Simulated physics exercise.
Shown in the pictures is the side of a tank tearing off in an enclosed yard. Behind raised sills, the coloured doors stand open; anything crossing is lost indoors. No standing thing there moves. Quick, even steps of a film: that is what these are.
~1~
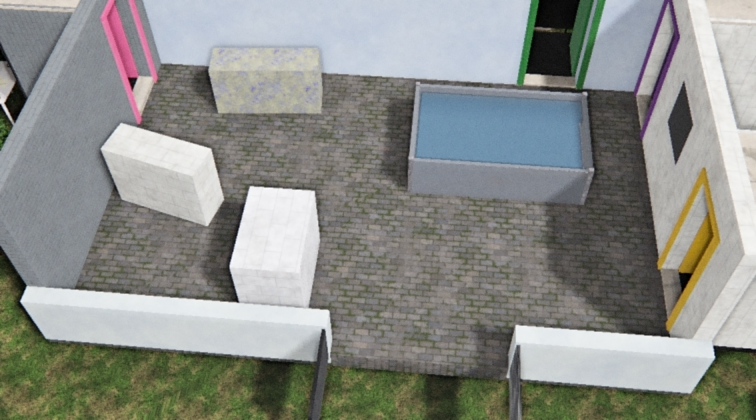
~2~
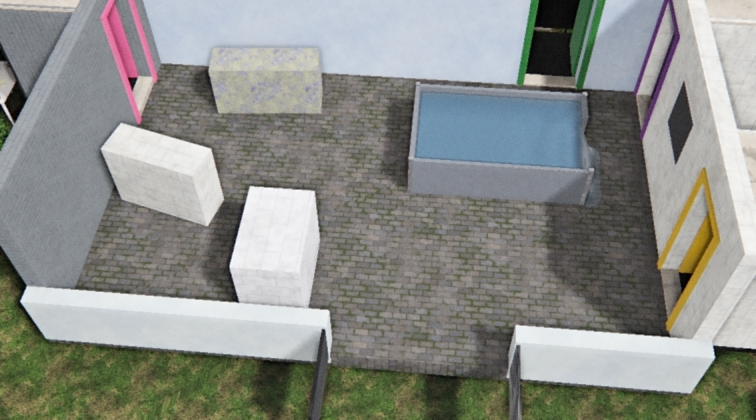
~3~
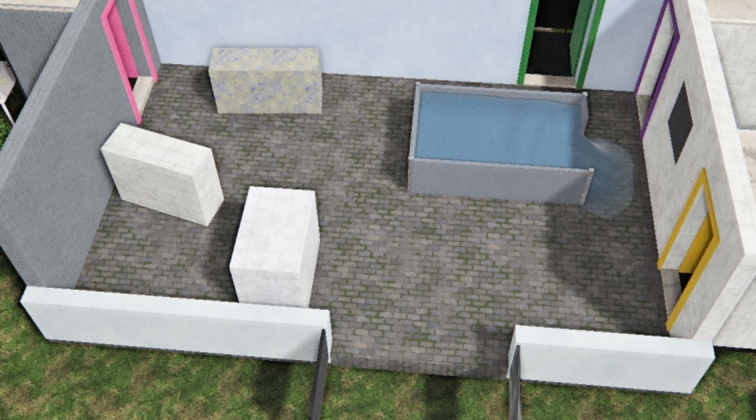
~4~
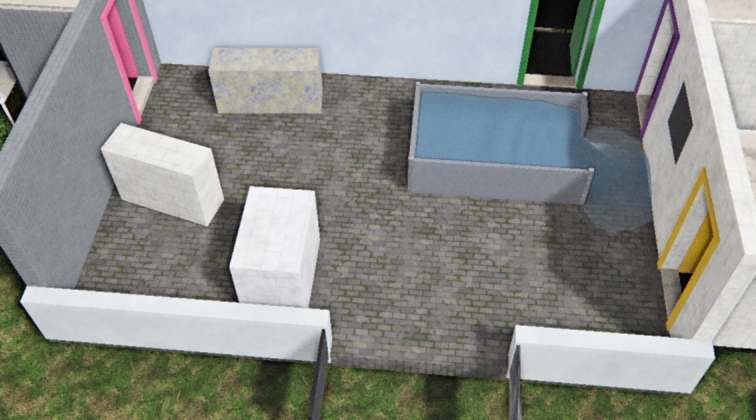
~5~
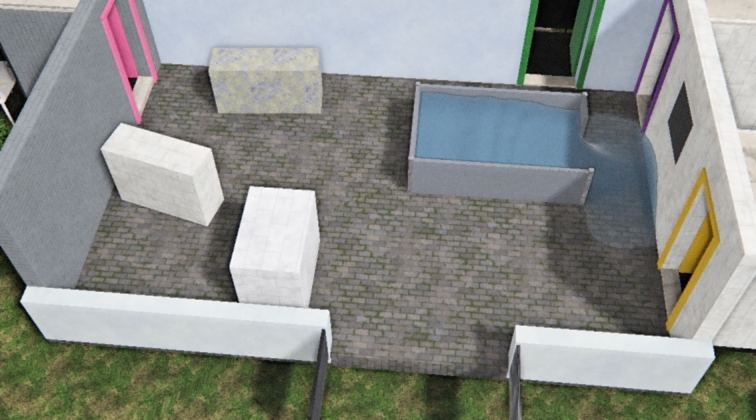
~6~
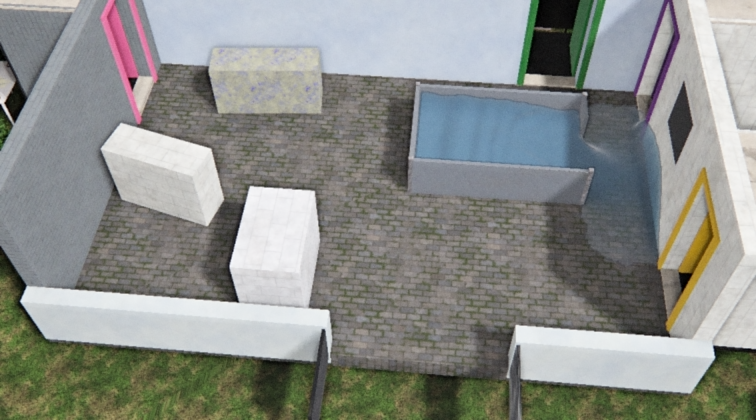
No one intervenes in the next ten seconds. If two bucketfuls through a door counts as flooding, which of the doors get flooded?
The green door gets flooded; the yellow door gets flooded; the purple door gets flooded; the pink door does not get flooded.
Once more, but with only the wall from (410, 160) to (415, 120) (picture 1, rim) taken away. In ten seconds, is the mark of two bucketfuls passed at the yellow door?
I'd say the yellow door stays within the limit.
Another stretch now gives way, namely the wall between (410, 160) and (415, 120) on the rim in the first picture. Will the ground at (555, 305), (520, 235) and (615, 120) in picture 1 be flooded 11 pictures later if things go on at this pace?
So: Spared, then spared, then spared.
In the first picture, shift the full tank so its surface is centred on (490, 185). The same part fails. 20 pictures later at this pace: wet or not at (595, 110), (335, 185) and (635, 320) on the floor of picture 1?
The first spot ends up sodden, the second left untouched and the third sodden.
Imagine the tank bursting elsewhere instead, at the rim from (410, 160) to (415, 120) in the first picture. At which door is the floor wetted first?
I say the one in pink.
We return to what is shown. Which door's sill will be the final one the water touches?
That would be the door marked pink.
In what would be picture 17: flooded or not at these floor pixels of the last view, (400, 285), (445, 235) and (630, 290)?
Result, in that order: Not wetted / not wetted / wetted.
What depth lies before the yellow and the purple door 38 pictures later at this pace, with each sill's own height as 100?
Respectively about 190 and 170 per cent.
A moment on, water covers 15 % of the floor; the green door not reached, the yellow door wet at the sill, nothing in, the purple door under two buckets in, the pink door not reached.
Next, water covers 25 % of the floor; the green door under two buckets in, the yellow door under two buckets in, the purple door over two buckets in, the pink door not reached.
Then, water covers 40 % of the floor; the green door over two buckets in, the yellow door over two buckets in, the purple door far over two buckets in, the pink door not reached.
Later, water covers 70 % of the floor; the green door over two buckets in, the yellow door over two buckets in, the purple door far over two buckets in, the pink door wet at the sill, nothing in.
In the end, water covers 95 % of the floor; the green door over two buckets in, the yellow door over two buckets in, the purple door far over two buckets in, the pink door wet at the sill, nothing in.
